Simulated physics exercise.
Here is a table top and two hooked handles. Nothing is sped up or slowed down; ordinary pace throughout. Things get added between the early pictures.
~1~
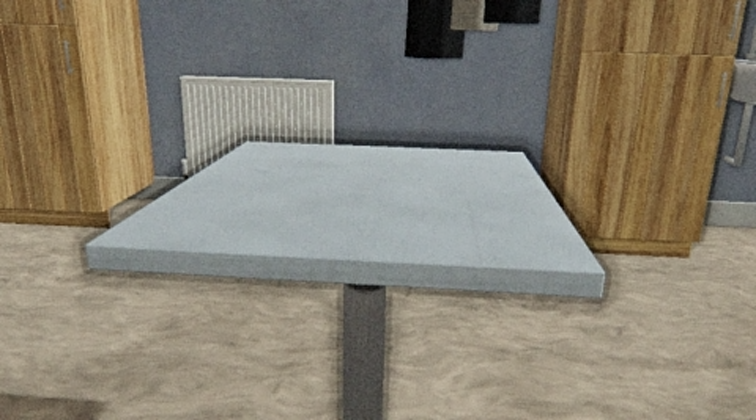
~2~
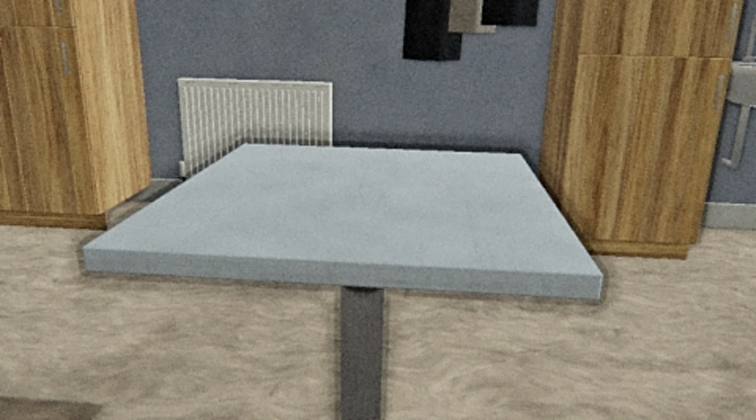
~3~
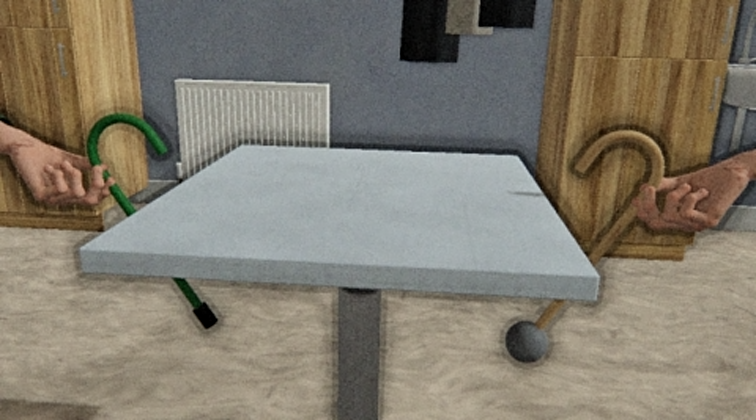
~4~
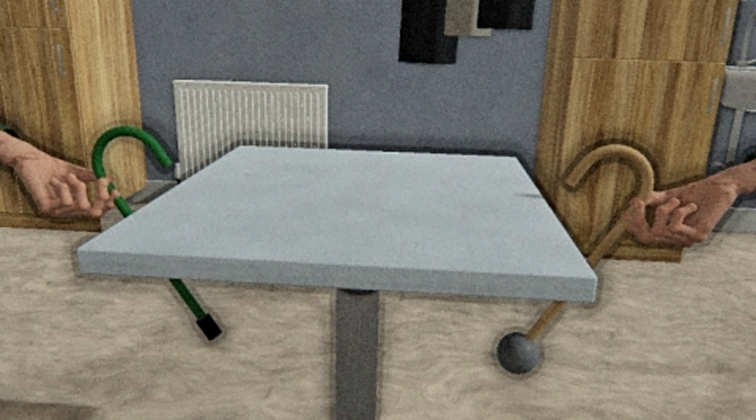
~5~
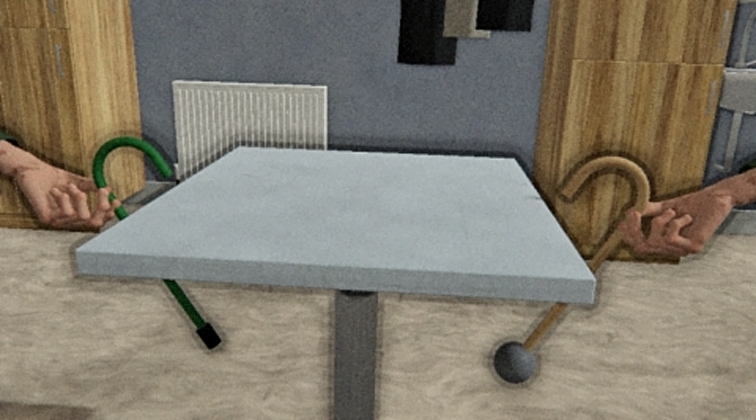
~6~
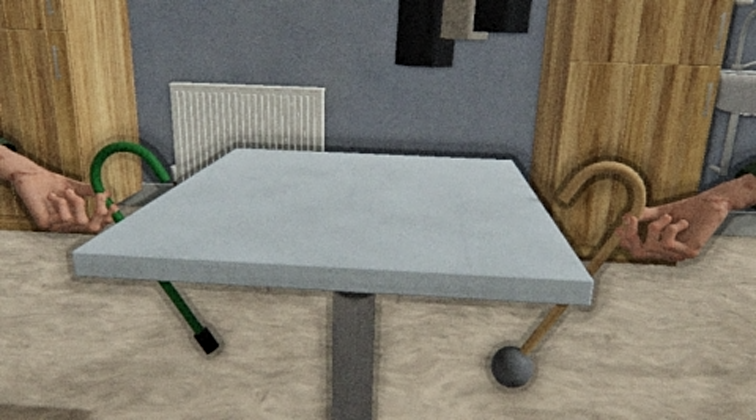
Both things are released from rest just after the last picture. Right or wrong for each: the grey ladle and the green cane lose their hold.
The grey ladle - right, the green cane - right.
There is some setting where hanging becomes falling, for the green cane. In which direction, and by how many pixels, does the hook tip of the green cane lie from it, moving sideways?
Roughly 12 pixels to the right.
Then, 0.24 s past the last view, grey ladle in the air near (540, 385); green cane in the air near (181, 353).
Then, 0.40 s past the last view, grey ladle in the air; green cane come down.
Then, 0.52 s past the last view, grey ladle in the air; green cane in the air.
Finally, the grey ladle slips off; the green cane slips off.
